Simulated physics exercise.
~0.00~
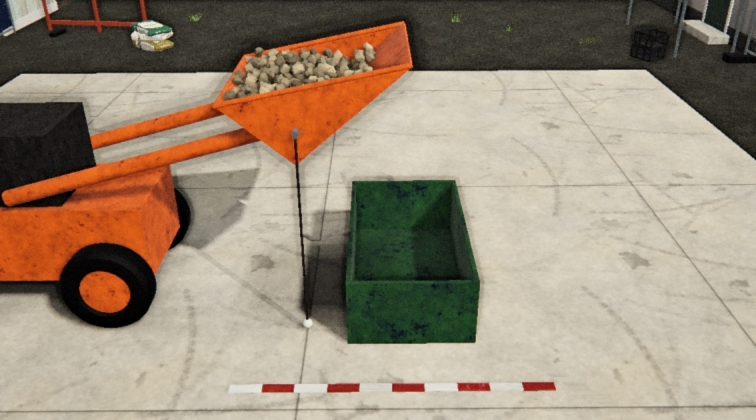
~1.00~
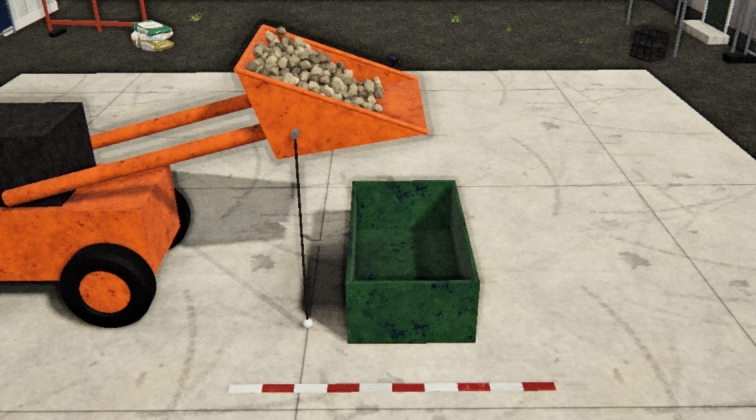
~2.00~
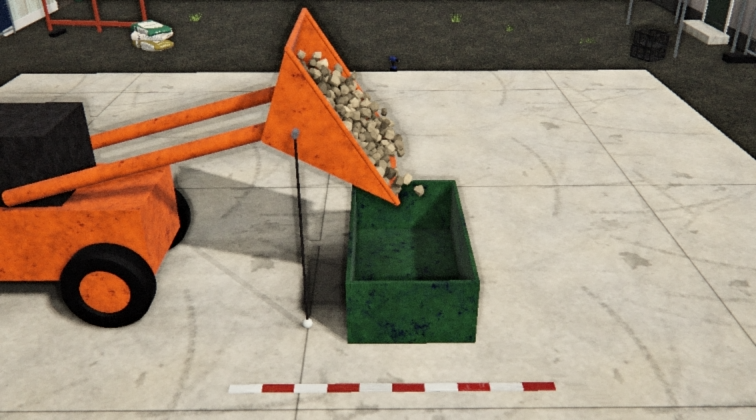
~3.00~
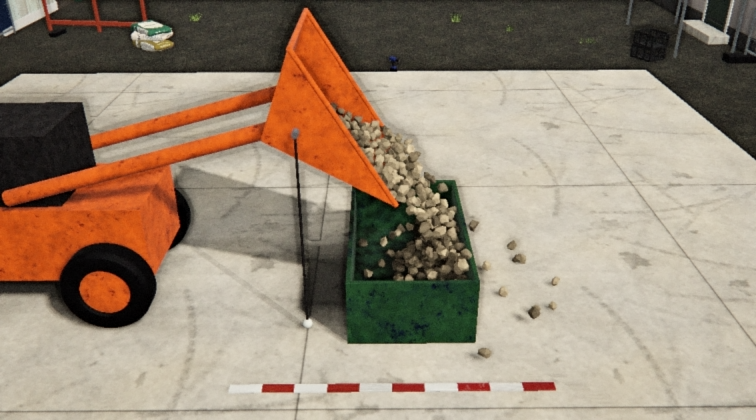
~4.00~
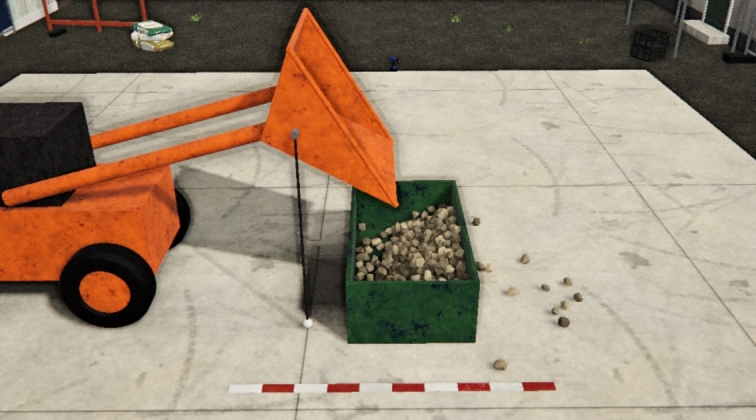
An orange loader's bucket, heaped with grey-brown stones, is held up at the left of a pale concrete yard, seen from the side and slightly above. Below and to its right sits an open green bin, with a red-and-white striped staff lying in front and a rod with a white ball hanging from the hinge. The bucket tips forward to the right until its lip points down over the bin. Stones slide out and pour in, while a few scatter onto the concrete to the right. The bucket ends empty and still tilted, with nearly all the stones piled in the bin.
